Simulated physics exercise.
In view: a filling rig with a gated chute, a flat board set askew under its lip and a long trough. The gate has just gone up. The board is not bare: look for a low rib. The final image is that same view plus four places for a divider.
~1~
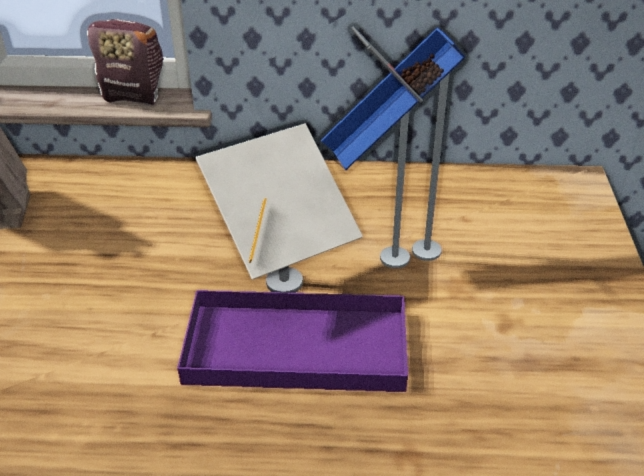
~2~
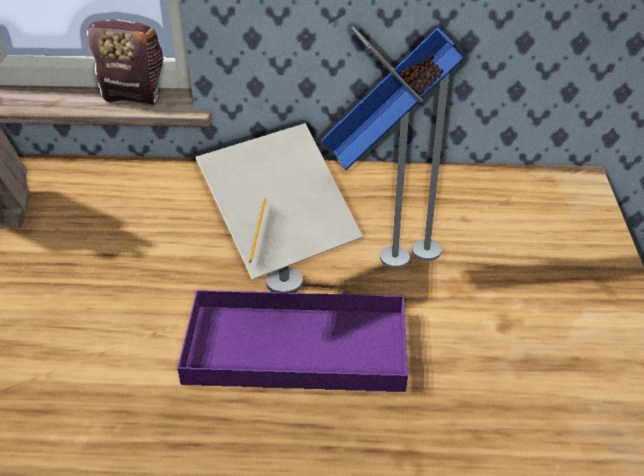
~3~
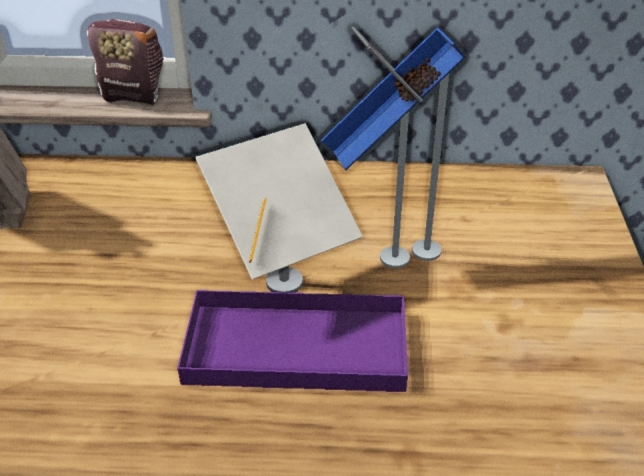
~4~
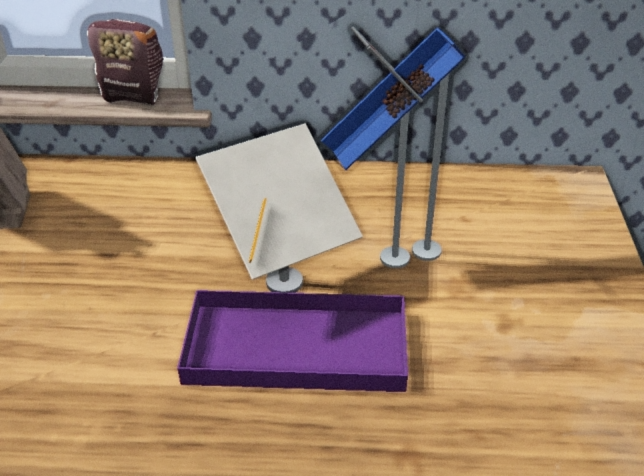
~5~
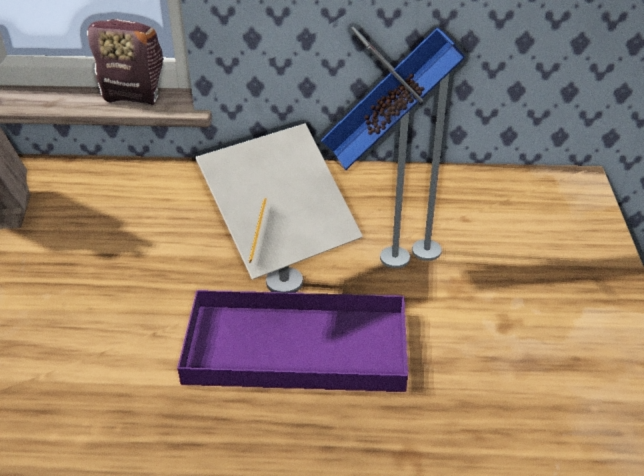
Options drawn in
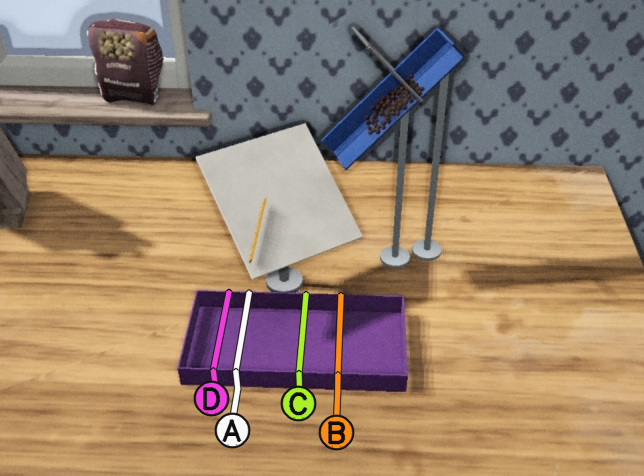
At first, a clump of small brown berries sits near the top of a sloping blue chute, above a tilted pale board with a thin yellow rib and an empty purple trough. Then the berries slide down and left along the chute, spreading out to about halfway toward its lip.
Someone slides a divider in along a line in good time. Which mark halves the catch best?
Choose C.
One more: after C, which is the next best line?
B it is.
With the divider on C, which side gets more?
More lands on the left.
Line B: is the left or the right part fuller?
More lands on the left.
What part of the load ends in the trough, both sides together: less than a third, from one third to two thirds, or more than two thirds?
About that: More than two thirds.
On the marked copy, line A crosses the front rim at (235, 370); line B crosses the front rim at (337, 373); line C crosses the front rim at (299, 372); line D crosses the front rim at (213, 369).
With A, of what is caught, none on the left of the divider, all on the right.
With B, of what is caught, most on the left of the divider, a small part on the right.
With C, of what is caught, about two thirds on the left of the divider, about a third on the right.
With D, of what is caught, none on the left of the divider, all on the right.
